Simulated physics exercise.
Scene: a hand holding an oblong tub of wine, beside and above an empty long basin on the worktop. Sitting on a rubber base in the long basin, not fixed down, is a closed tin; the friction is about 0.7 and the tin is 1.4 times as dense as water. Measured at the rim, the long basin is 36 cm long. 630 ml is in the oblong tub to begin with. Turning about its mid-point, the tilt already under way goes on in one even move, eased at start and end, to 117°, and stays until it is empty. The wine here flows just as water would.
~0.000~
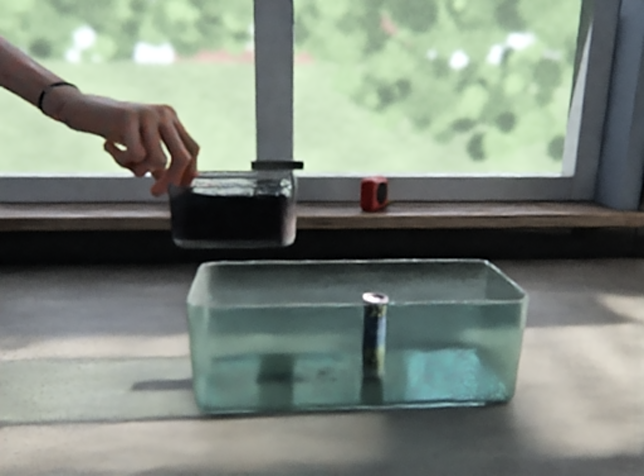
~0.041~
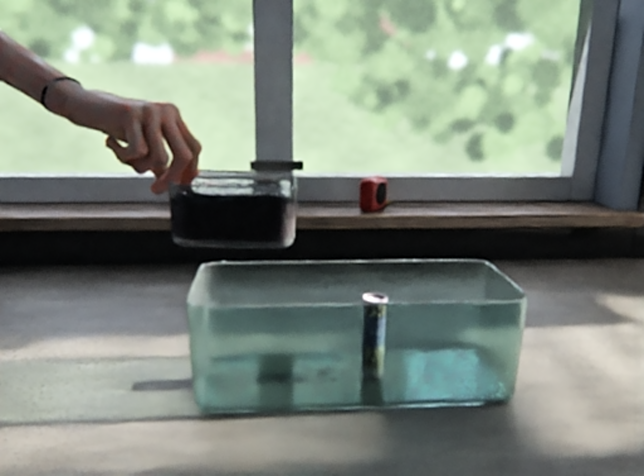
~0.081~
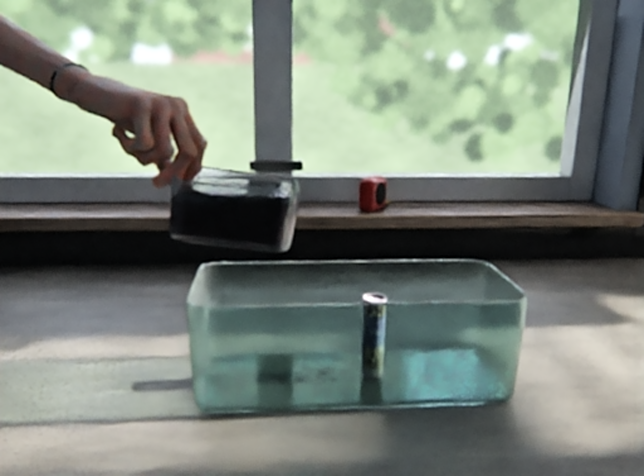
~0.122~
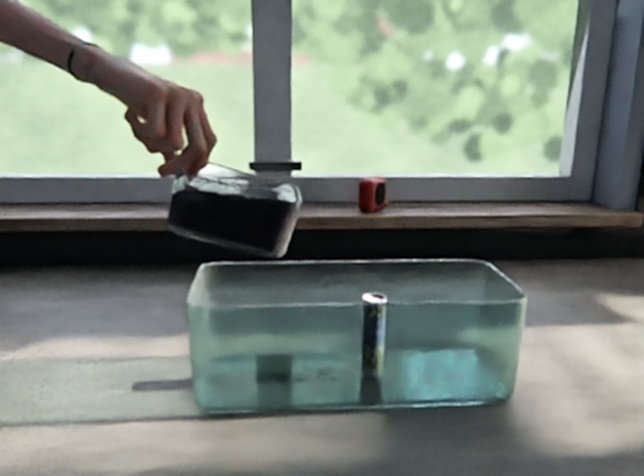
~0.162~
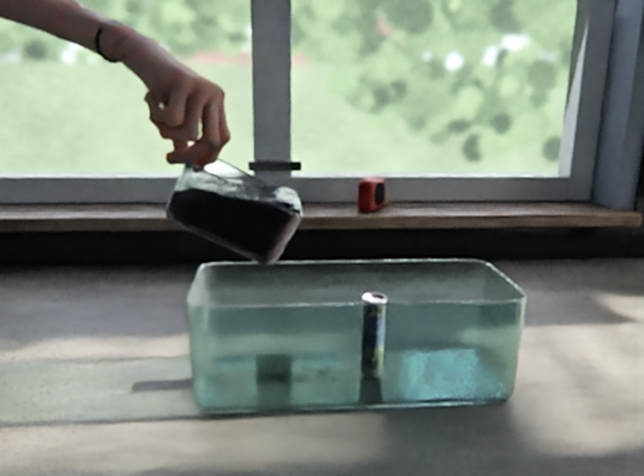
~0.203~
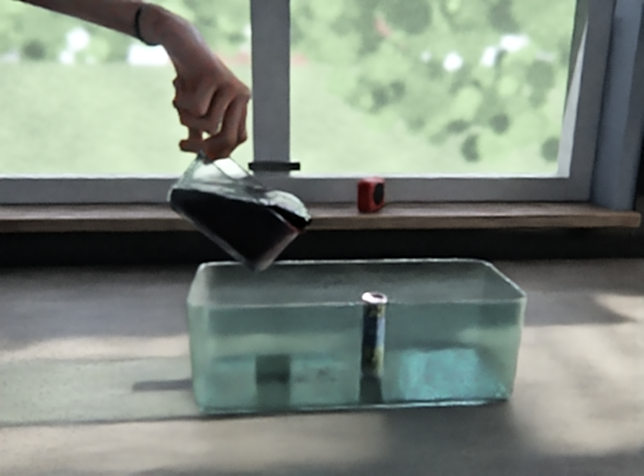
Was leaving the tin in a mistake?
No, it is not overturned.
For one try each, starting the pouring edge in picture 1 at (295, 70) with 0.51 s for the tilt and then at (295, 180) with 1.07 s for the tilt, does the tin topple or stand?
First it tips over; then it stays on its base.
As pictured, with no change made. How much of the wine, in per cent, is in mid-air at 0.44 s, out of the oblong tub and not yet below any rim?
Share: Roughly 12 per cent.
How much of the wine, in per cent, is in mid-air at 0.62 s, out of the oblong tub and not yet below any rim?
Roughly 2 %.
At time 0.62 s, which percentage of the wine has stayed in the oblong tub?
0 in a hundred, give or take.
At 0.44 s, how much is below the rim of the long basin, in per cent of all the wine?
About 80 per cent.
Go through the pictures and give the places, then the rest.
In the first frame, tilt 0°; pouring edge (294, 180); surface from (179, 187) to (292, 187); the long basin's rim runs from (195, 284) to (507, 280); the tin's top is at (375, 301).
In the second frame, tilt 2°; pouring edge (295, 182); surface from (179, 187) to (291, 188).
In the third frame, tilt 7°; pouring edge (297, 188); surface from (180, 185) to (294, 189).
In the fourth frame, tilt 16°; pouring edge (299, 197); surface from (181, 184) to (297, 193).
In the fifth frame, tilt 27°; pouring edge (299, 209); surface from (181, 185) to (301, 203); 3 per cent is over the edge.
In the sixth frame, tilt 40°; pouring edge (296, 223); surface from (178, 182) to (284, 205); 9 per cent is over the edge.
After 0.44 s the tilt is 112° and 9 per cent is still to pour; the tin stands where it began.
After 0.62 s the tilt is 117° and 0 per cent is still to pour; the tin stands where it began.
After 0.81 s the tilt is 117° and 0 per cent is still to pour; the tin stands where it began.
After 1.01 s the tilt is 117° and 0 per cent is still to pour; the tin stands where it began.
In the end the tin stands where it began.
